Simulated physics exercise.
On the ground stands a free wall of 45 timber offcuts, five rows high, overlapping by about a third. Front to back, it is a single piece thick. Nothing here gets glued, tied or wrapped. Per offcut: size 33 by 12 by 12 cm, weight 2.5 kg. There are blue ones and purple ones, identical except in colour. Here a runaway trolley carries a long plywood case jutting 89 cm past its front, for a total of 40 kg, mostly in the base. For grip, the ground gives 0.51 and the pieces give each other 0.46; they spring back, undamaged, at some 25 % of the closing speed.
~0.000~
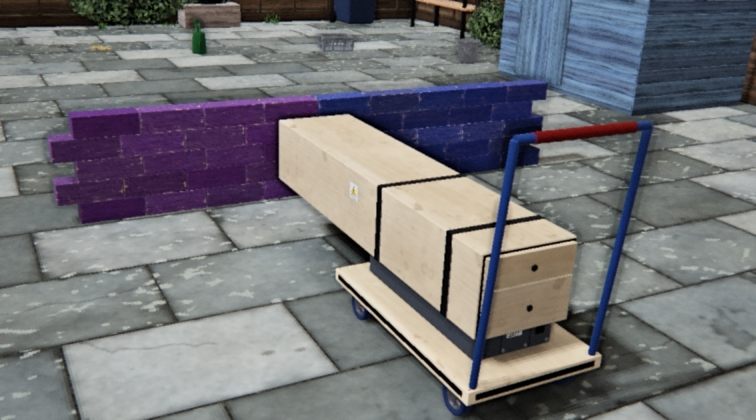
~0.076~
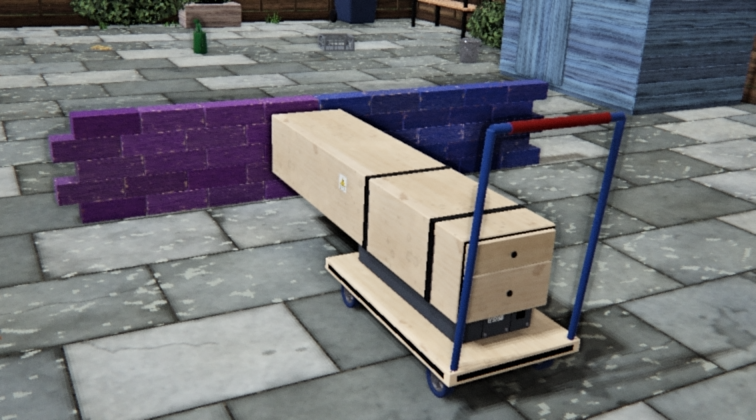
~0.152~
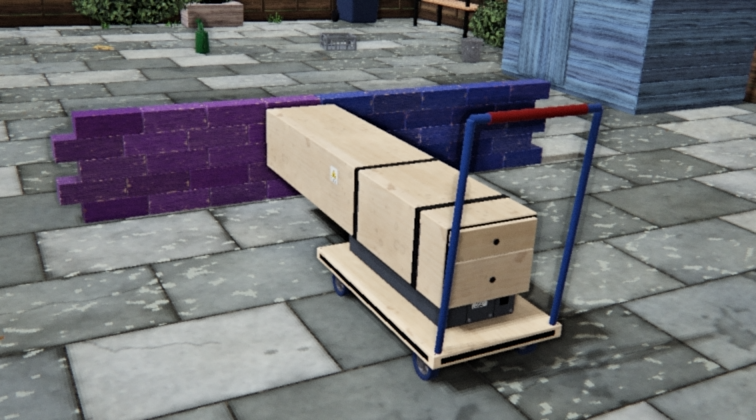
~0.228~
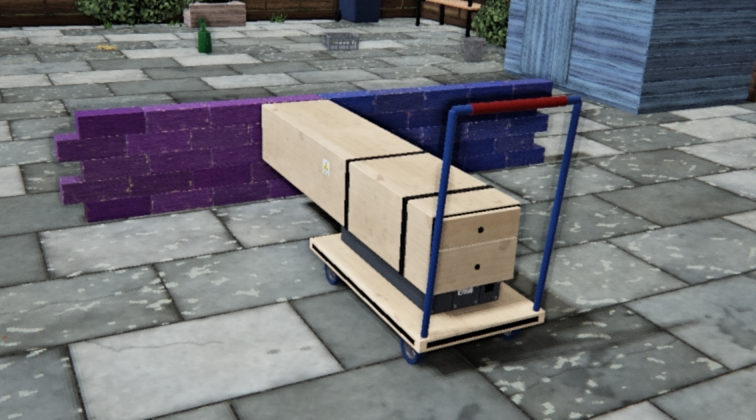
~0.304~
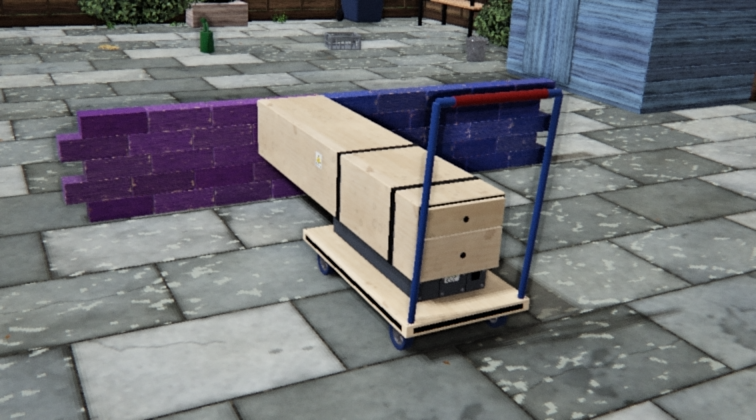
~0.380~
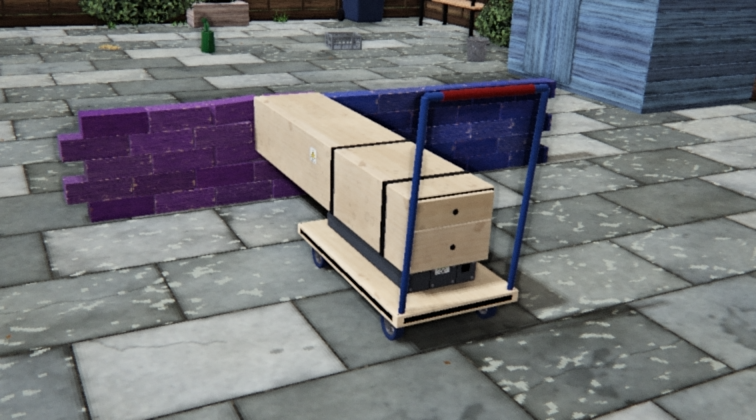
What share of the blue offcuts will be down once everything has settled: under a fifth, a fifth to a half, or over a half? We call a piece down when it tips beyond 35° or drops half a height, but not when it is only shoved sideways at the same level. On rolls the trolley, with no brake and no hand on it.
Under a fifth.
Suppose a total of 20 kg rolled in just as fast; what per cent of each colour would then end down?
That would leave blue at 10 and purple at 40 per cent.
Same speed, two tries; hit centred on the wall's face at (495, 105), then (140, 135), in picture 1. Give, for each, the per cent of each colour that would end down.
Down by colour - blue: 40%, then 0%; purple: 0%, then 50%.
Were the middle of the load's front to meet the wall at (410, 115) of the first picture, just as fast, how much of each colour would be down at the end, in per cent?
That would leave blue at 40 % and purple at 0 %.
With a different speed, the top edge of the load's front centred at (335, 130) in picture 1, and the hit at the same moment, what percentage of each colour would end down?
You'd end up with blue at 10 per cent down and purple at 40 per cent.
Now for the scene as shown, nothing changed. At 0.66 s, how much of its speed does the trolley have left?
About 0.7 m/s.
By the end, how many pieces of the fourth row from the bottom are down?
I count 3 down there.
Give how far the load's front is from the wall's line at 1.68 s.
Around 90 cm beyond.
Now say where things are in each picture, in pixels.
In the first frame (each place is the centre of the face we see best; the camera pans a little), load (283, 141) 46 cm short of the wall; top blue offcut (442, 100); top purple offcut (292, 112); all as stacked.
In the second frame, load (276, 135) 35 cm short of the wall; top blue offcut (443, 99).
In the third frame, load (270, 129) 24 cm short of the wall; top blue offcut (445, 99).
In the fourth frame, load (266, 124) 12 cm short of the wall; top blue offcut (447, 99).
In the fifth frame, load (261, 119) 14 mm short of the wall; top blue offcut (449, 98).
In the sixth frame, load (258, 115) 7 cm into the wall's line; top blue offcut (450, 98); 7 have shifted.
By 0.48 s, load 15 cm past the wall's line, still rolling; none of the 25 blue offcuts down (0 of 45 in all colours); top blue offcut unmoved; top purple offcut tilted 5°.
By 0.66 s, load 29 cm past the wall's line, still rolling; 1 of the 25 blue offcuts down (5 of 45 in all colours); top blue offcut unmoved; top purple offcut tilted 30°, 18 cm lower.
By 0.92 s, load 47 cm past the wall's line, still rolling; 2 of the 25 blue offcuts down (9 of 45 in all colours); top blue offcut unmoved; top purple offcut tilted 46°, 36 cm lower.
By 1.68 s, load 92 cm past the wall's line, still rolling; 2 of the 25 blue offcuts down (9 of 45 in all colours); top blue offcut unmoved; top purple offcut on its side.
When it is over (2.6 s), load 98 cm past the wall's line, stopped; 2 of the 25 blue offcuts down (10 of 45 in all colours); top blue offcut unmoved; top purple offcut on its side. That is 8 per cent. In pixels of the last frame, middles, top blue offcut near (445, 96), top purple offcut near (239, 147).
